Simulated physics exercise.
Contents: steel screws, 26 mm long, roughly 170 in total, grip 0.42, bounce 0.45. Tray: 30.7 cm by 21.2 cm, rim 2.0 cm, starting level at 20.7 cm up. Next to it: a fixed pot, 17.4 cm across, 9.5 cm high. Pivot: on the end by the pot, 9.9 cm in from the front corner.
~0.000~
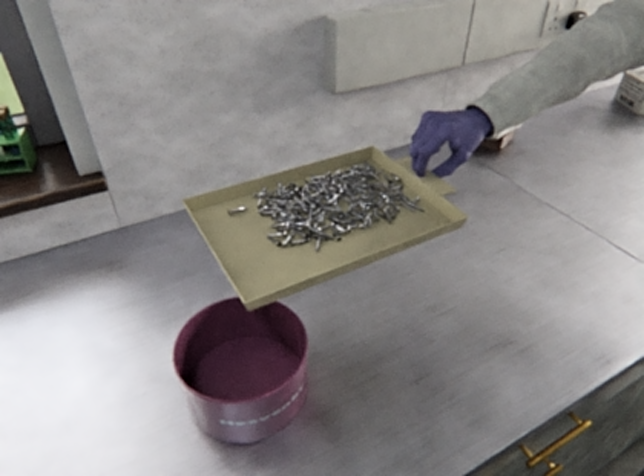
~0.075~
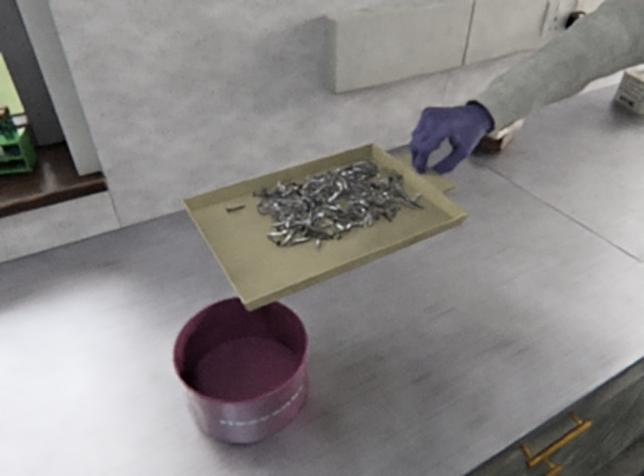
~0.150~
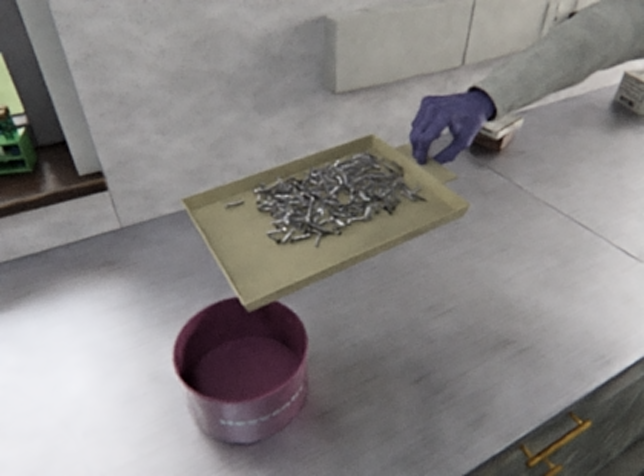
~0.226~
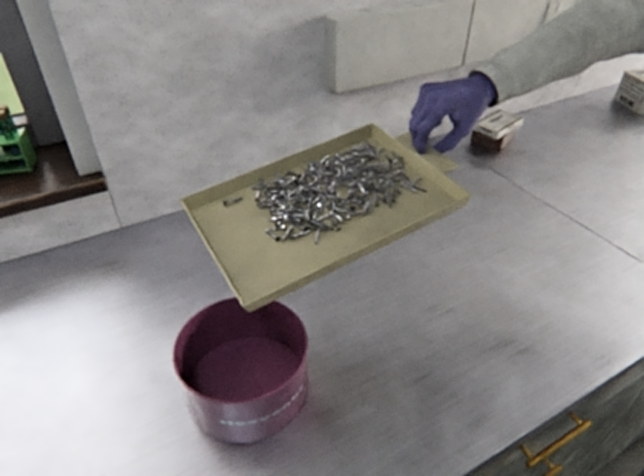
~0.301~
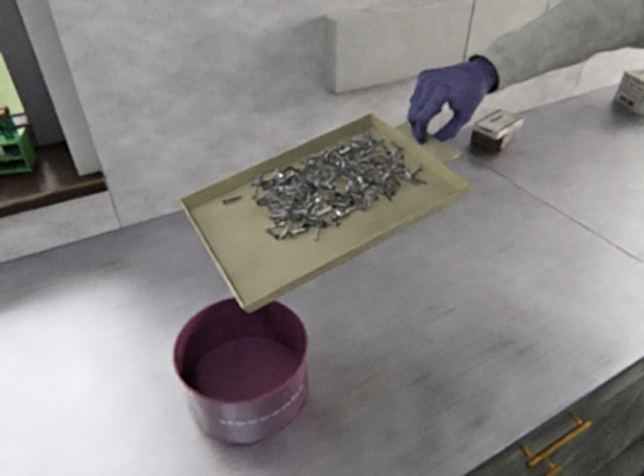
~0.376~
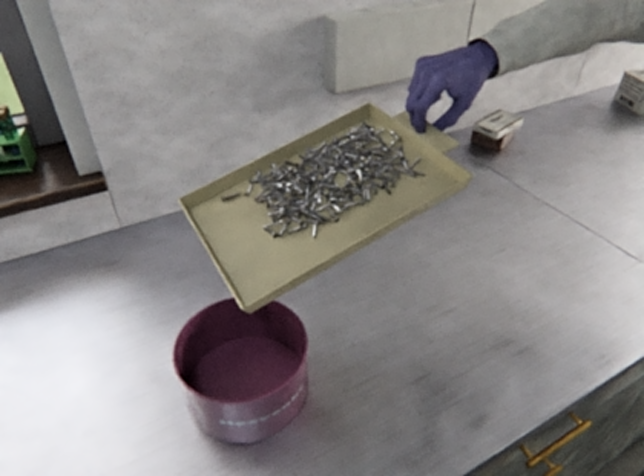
A purple-gloved hand slowly raised the far right side of a shallow tan tray heaped with small metal pieces, steepening its slant while the dark red pot below stayed still on the gray counter.
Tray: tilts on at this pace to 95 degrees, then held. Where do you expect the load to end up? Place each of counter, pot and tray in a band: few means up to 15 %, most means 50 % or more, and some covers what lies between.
Counter: Some; pot: Most; tray: Few.
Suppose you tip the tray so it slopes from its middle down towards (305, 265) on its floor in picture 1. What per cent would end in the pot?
That would be close to 90 per cent.
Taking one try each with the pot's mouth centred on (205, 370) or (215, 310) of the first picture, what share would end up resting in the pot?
Try one: ~ 75 %; try two: ~ 70 %.
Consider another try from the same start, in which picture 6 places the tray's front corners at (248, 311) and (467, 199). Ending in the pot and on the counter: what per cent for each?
Pot 90, counter 10.
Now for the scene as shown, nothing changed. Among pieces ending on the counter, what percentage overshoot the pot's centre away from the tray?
Estimate: Roughly 100 per cent of the pieces.
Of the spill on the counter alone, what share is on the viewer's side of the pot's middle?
About 10 per cent.
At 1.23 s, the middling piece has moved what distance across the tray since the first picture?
Some 17 cm.
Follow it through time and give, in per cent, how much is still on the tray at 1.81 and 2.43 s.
In turn: 85, 0.
Then, at 1.23 s, tilt 51 degrees; the tray holds 95 %, the pot 0 %.
Then, at 1.81 s, tilt 77 degrees; the tray holds 85 %, the pot 5 %.
Then, at 2.43 s, tilt 95 degrees; the tray holds 0 %, the pot 70 %.
At rest (3.4 s), counter 30 %, pot 70 %, tray 0 %.
